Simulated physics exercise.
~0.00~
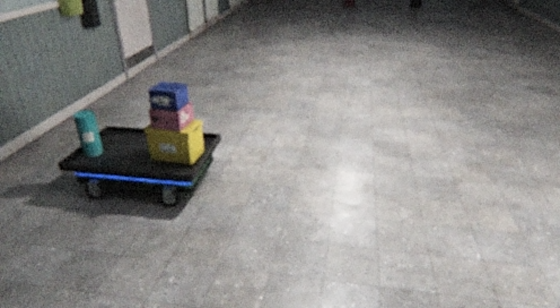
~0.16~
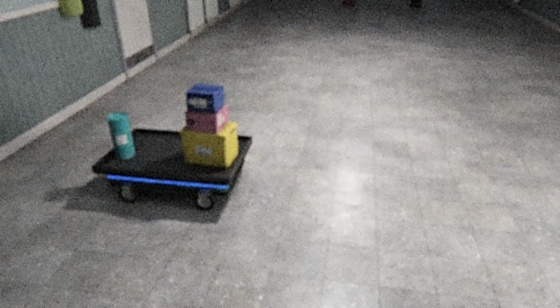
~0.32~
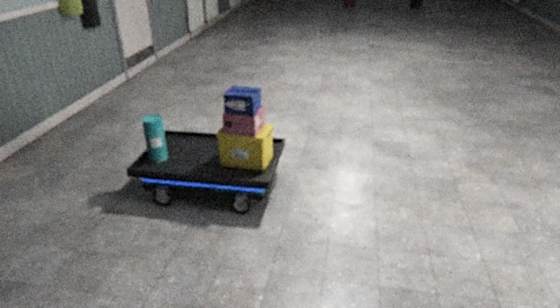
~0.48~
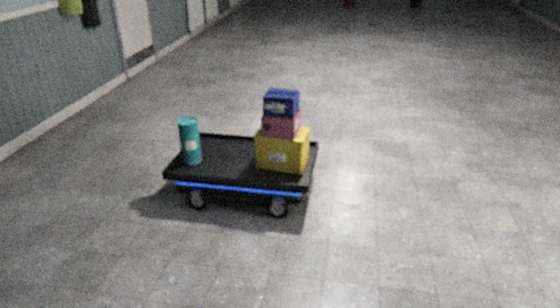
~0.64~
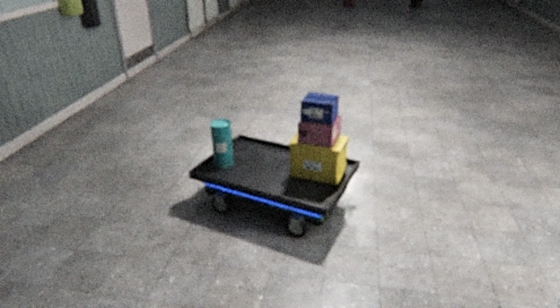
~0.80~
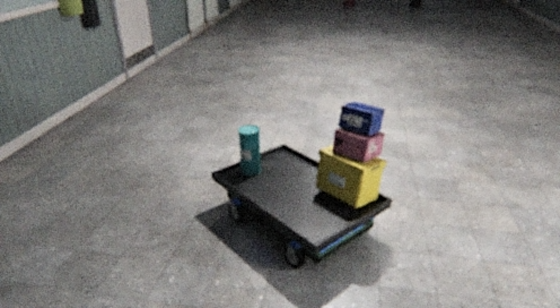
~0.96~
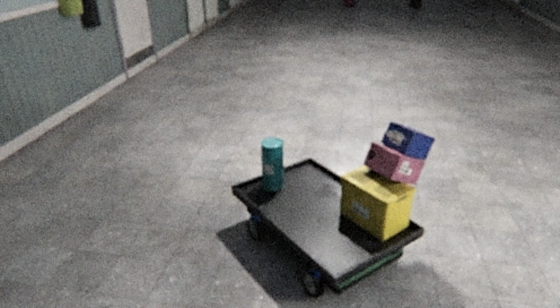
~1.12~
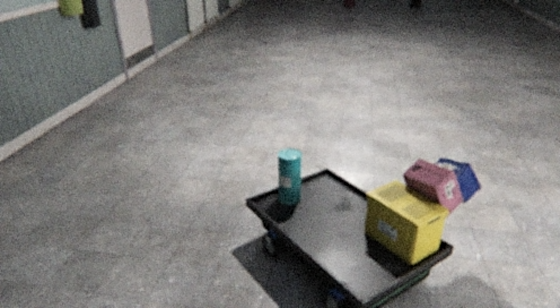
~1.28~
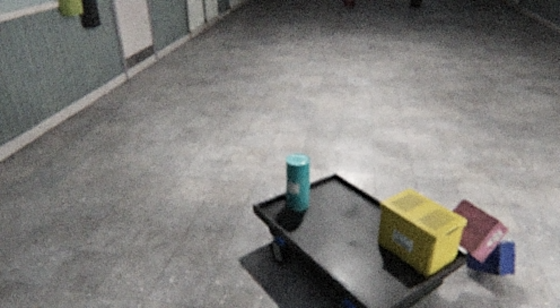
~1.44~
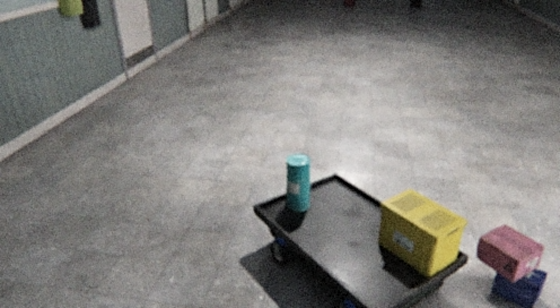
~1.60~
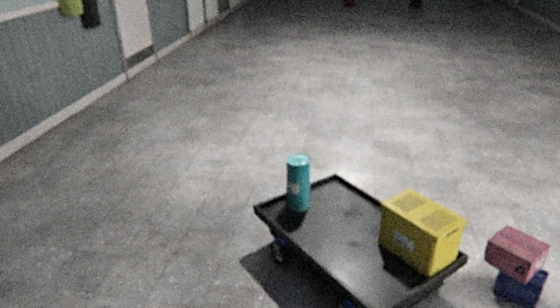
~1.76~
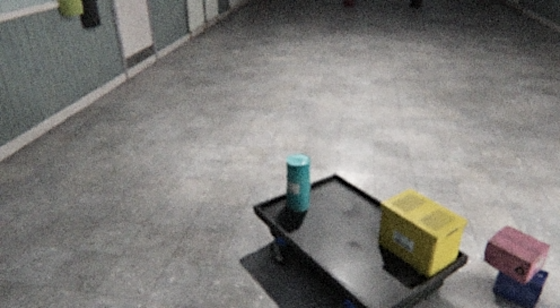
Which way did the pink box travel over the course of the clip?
The pink box moved to the right, first riding on the cart and then falling off its right side onto the floor.
